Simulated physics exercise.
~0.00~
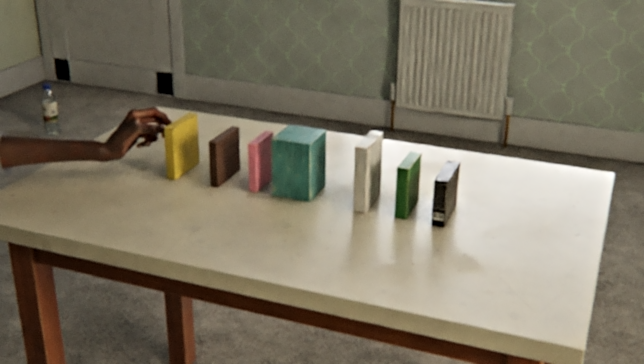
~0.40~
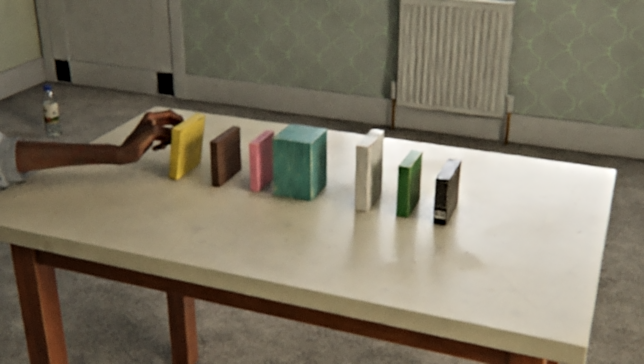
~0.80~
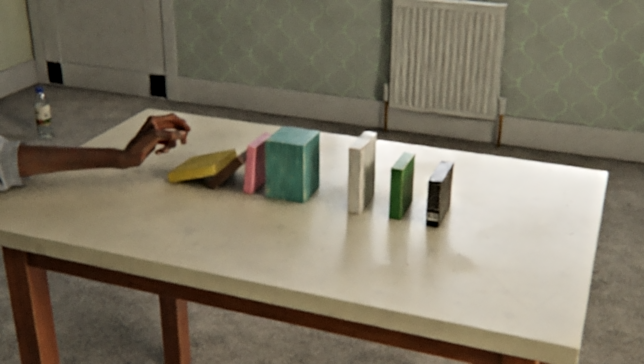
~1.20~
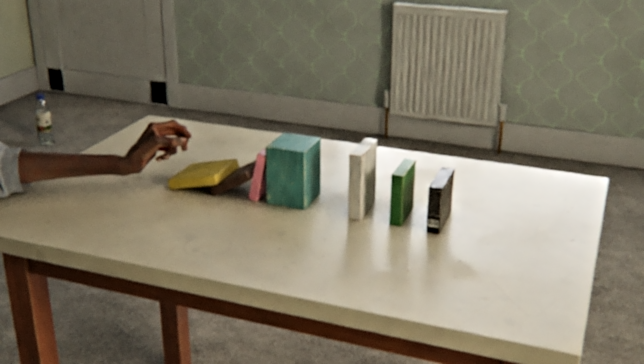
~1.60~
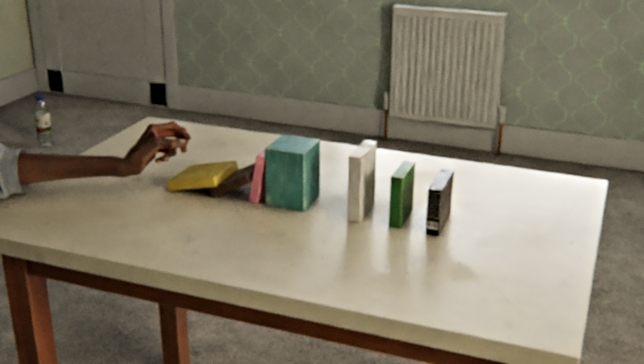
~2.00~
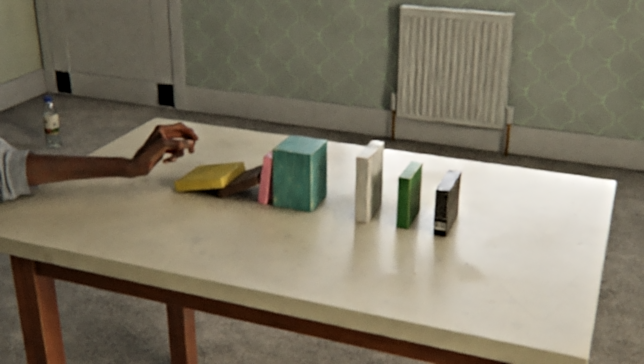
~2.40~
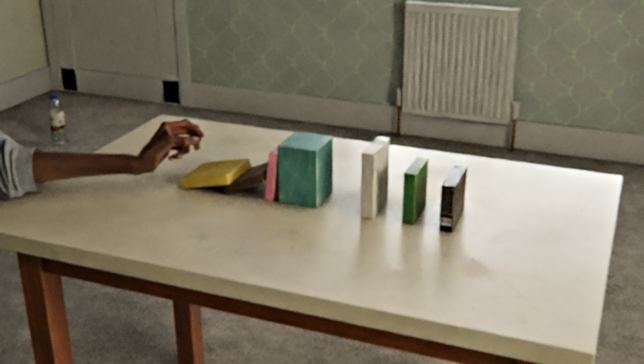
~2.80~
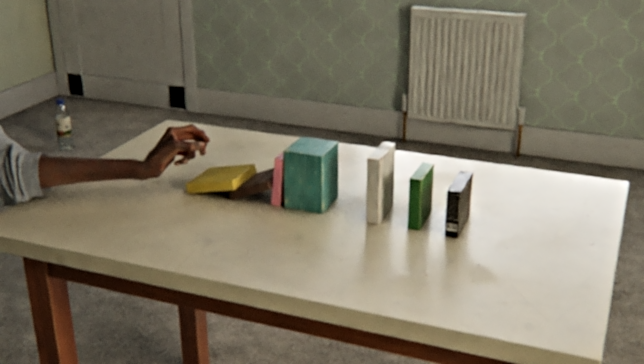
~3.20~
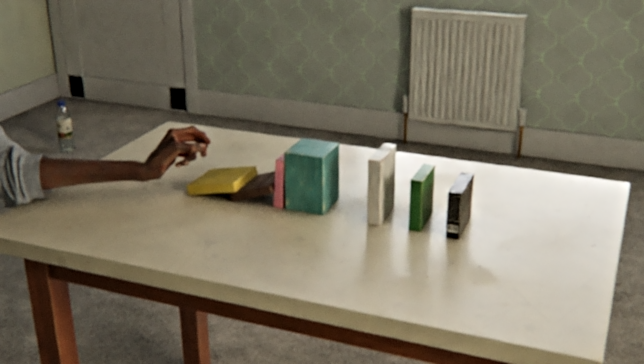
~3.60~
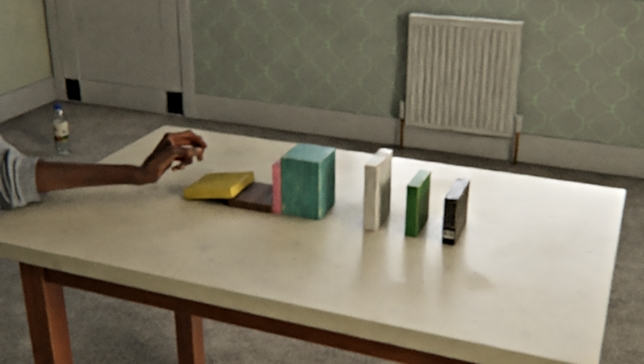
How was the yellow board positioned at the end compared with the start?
At the start the yellow board stood upright near the hand, but by the end it was lying over on its side.
